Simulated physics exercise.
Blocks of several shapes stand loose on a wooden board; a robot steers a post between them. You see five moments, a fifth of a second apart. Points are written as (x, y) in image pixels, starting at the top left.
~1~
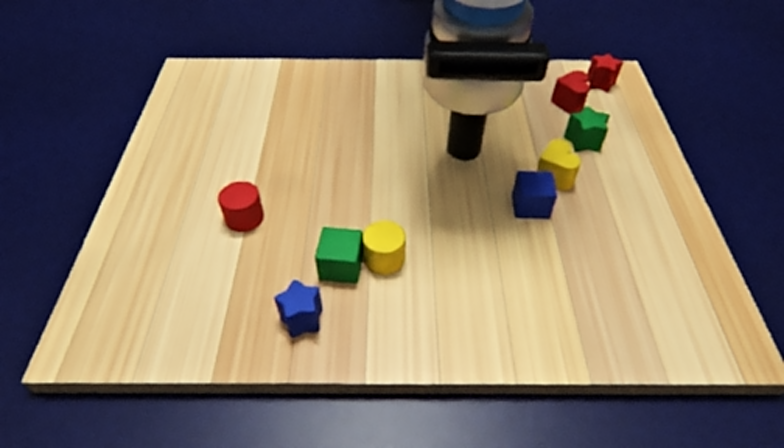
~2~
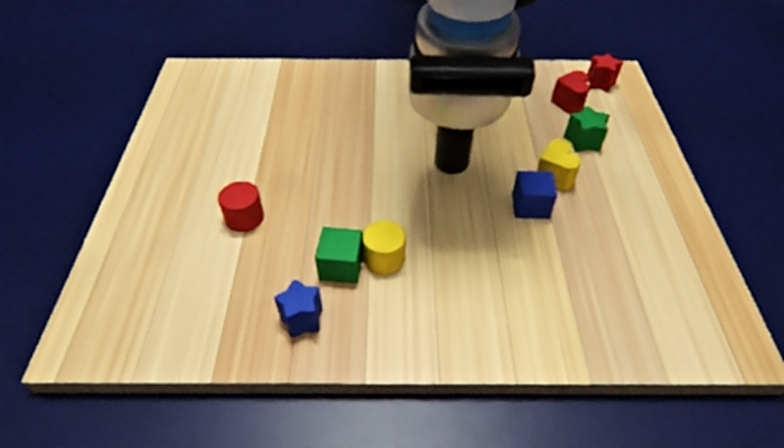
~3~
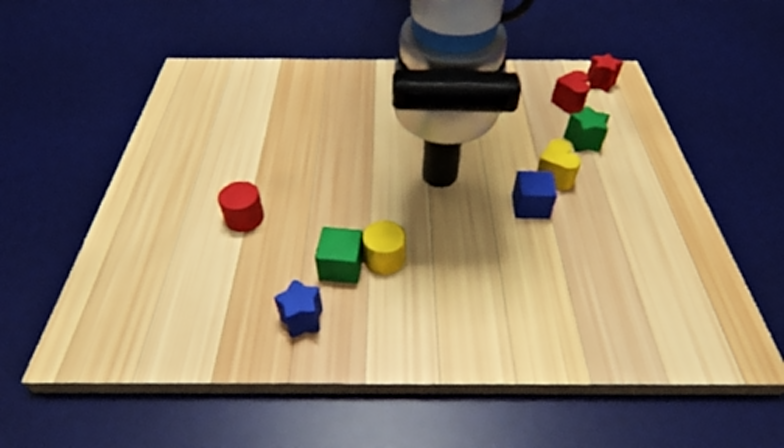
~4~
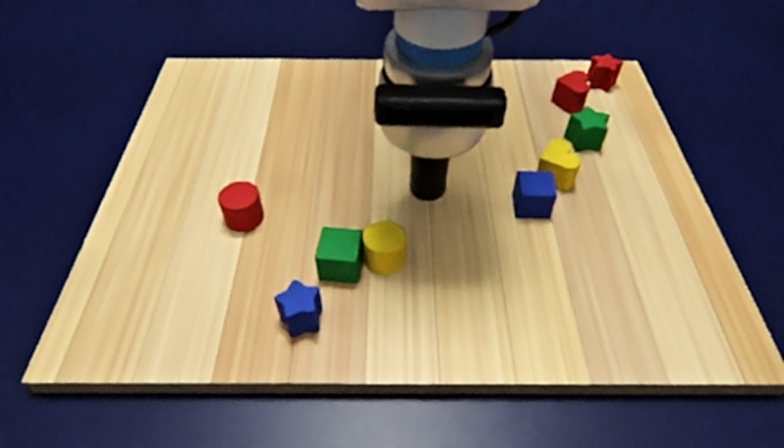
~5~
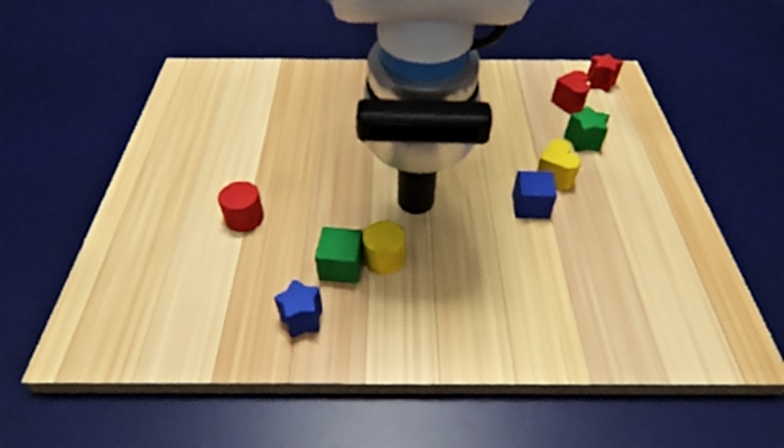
On a wooden board scattered with small red, blue, green and yellow blocks, a robot arm moved its black post steadily down and to the left through the open middle, while every block stayed still.
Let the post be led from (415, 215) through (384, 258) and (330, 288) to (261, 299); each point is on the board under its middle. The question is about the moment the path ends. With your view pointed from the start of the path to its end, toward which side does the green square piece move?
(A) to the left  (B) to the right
B (to the right)
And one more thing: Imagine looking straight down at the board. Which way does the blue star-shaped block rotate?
It twists against the clock when seen from above.
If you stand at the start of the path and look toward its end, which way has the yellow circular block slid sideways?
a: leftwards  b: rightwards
Correct choice: A.
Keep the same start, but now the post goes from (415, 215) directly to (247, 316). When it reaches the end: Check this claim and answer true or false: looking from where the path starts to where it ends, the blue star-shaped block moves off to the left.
My answer: True.
On the path given first. One third of the way, post (384, 244); green square piece (335, 244); yellow circular block (372, 269).
Two thirds of the way, post (326, 275); green square piece (294, 245), turned 40° clockwise; yellow circular block (354, 298).
At the end, post (256, 285); red circular block in place; blue star-shaped block (283, 306), turned 40° anticlockwise; green square piece (277, 239), turned 70° clockwise; yellow circular block (354, 298).
